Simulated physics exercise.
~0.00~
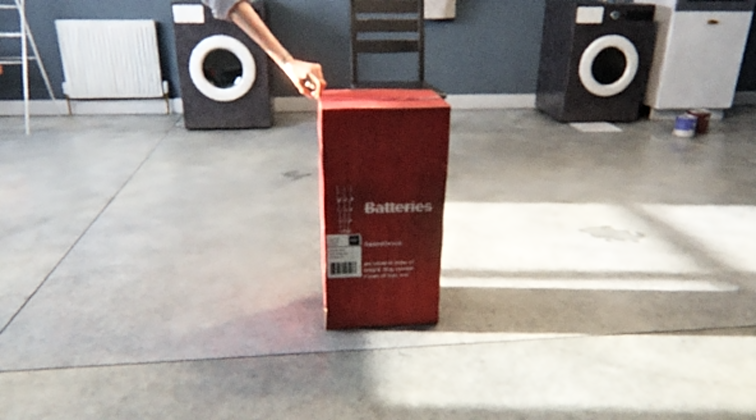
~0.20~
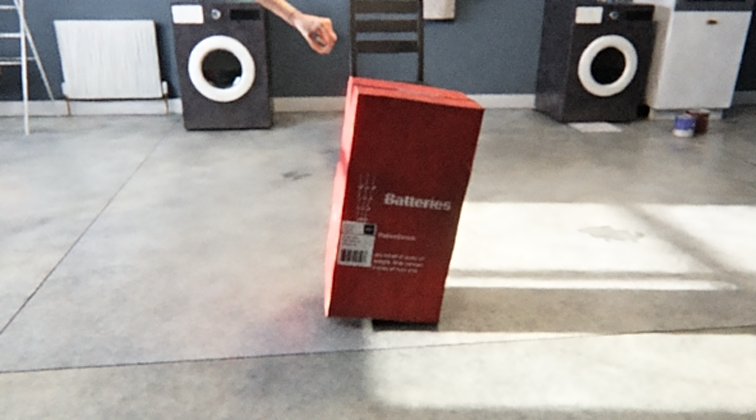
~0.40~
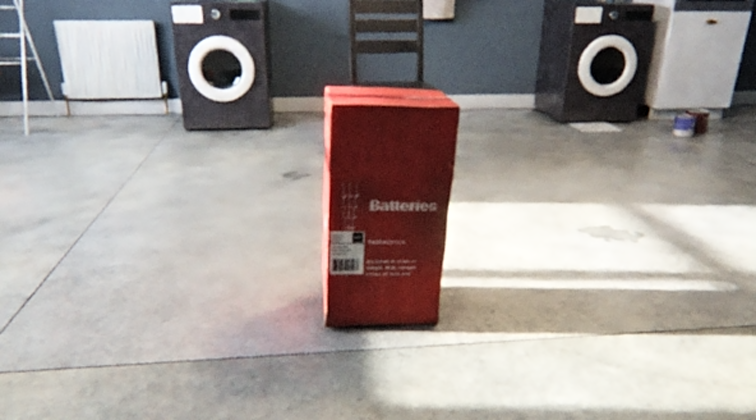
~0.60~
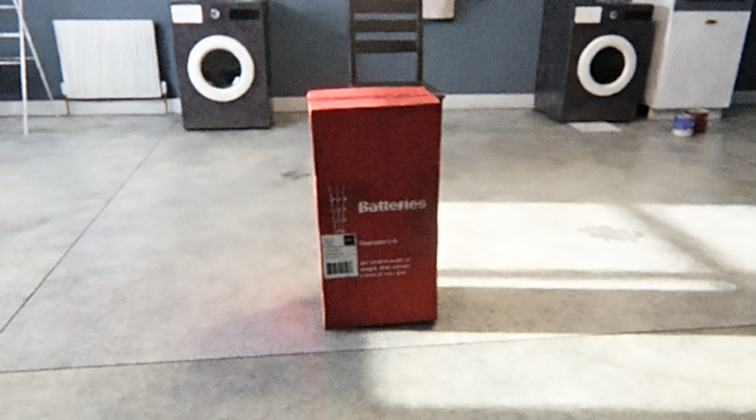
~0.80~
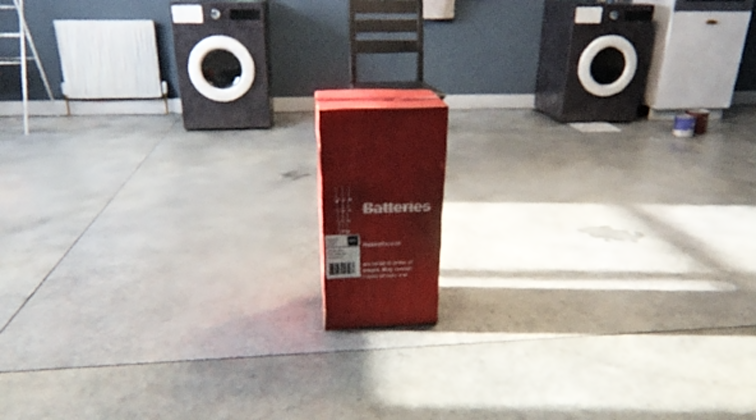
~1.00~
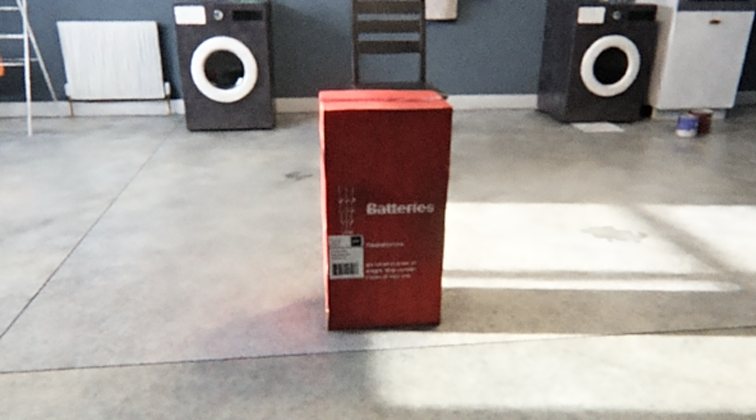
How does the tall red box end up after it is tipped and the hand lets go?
The red box rocks back onto its base and ends up standing upright.
